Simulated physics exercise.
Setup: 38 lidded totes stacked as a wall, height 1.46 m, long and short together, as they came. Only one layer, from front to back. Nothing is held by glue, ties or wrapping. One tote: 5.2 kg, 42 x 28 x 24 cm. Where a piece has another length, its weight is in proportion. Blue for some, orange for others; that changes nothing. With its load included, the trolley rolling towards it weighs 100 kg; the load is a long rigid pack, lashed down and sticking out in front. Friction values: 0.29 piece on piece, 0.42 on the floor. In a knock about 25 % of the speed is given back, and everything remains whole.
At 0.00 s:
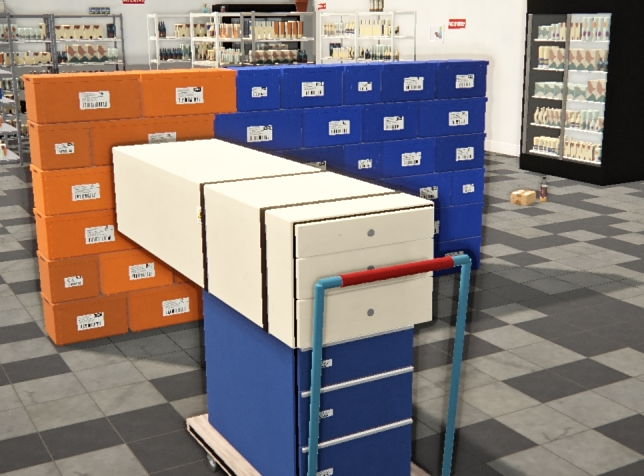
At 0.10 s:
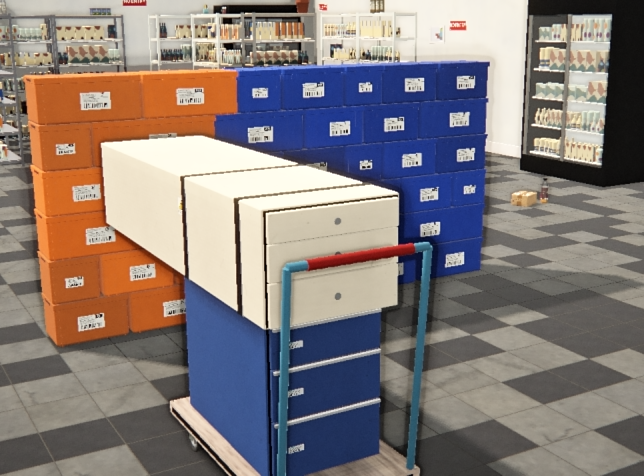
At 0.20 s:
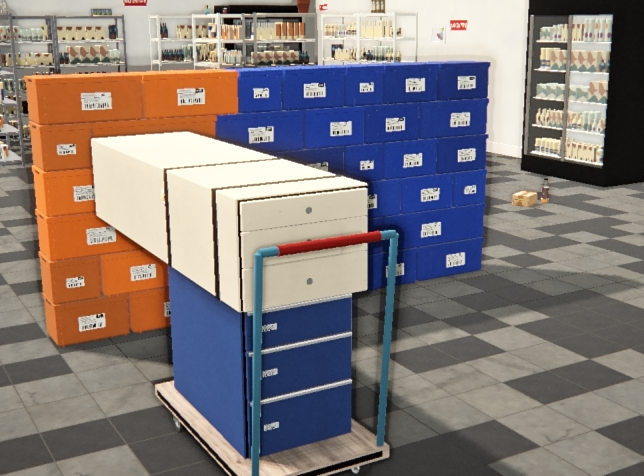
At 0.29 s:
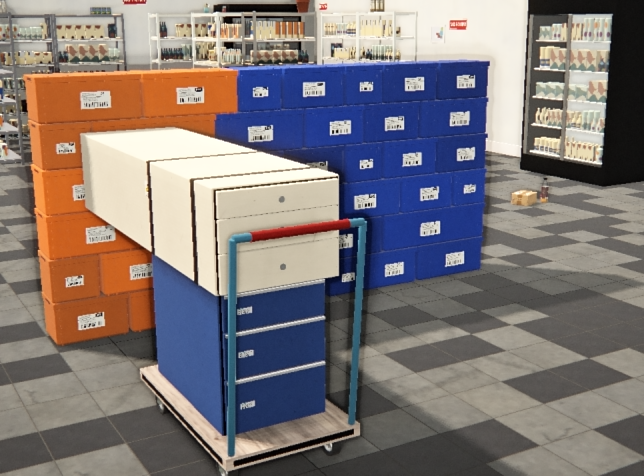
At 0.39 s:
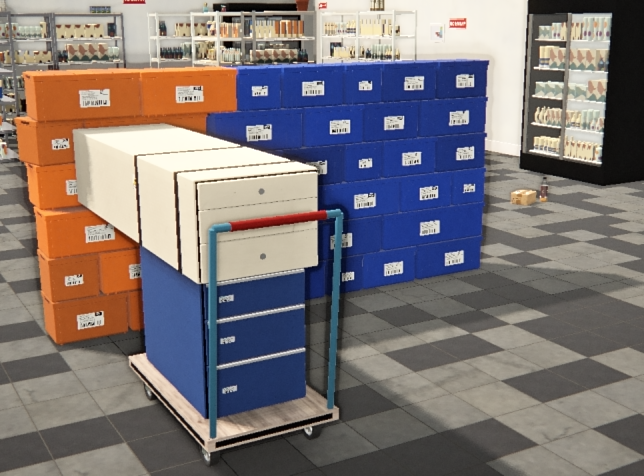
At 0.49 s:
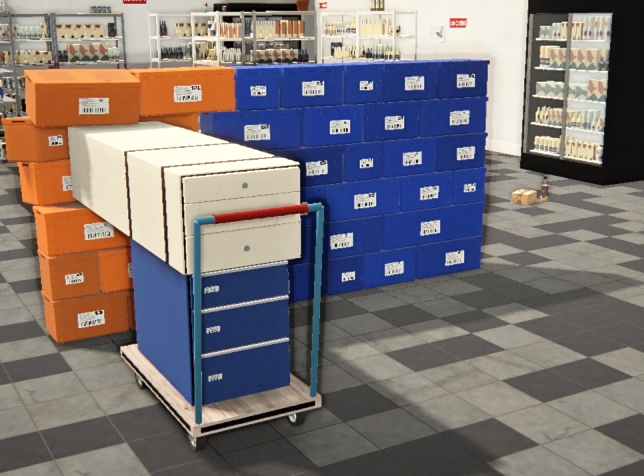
A loaded trolley rolls away and its long white pack pushes into stacked orange boxes.
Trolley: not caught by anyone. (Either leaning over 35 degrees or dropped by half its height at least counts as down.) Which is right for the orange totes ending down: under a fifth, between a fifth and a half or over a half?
A fifth or more, half at most.
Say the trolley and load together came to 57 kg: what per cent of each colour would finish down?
Colour by colour that makes orange 40, blue 10 percent.
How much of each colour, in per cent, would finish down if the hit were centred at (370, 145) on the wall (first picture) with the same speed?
Then orange 10, blue 30 per cent.
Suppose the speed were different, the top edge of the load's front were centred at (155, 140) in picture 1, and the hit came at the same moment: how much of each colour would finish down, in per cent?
Orange 40%, blue 10%.
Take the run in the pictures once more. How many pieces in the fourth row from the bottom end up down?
2.
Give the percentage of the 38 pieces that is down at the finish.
I'd put it at roughly 10 per cent of them.
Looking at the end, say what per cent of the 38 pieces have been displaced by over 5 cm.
35 %.
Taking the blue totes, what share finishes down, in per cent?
Of the blue ones, 0 in a hundred finish down.
By 0.60 s, load 41 cm past the wall's line, still rolling; none of the 14 orange totes down (0 of 38 in all colours); top orange tote tilted 5°.
By 0.80 s, load 66 cm past the wall's line, still rolling; 4 of the 14 orange totes down (4 of 38 in all colours); top orange tote tilted 6°.
By 1.10 s, load 99 cm past the wall's line, still rolling; 4 of the 14 orange totes down (4 of 38 in all colours); top orange tote tilted 6°.
By 1.40 s, load 1.15 m past the wall's line, still rolling; 4 of the 14 orange totes down (4 of 38 in all colours); top orange tote tilted 5°.
When it is over (2.0 s), load 1.17 m past the wall's line, stopped; 4 of the 14 orange totes down (4 of 38 in all colours); top orange tote tilted 5°; top blue tote unmoved. That is 29 per cent. In pixels of the last frame, middles, top orange tote near (148, 91), top blue tote near (303, 85).
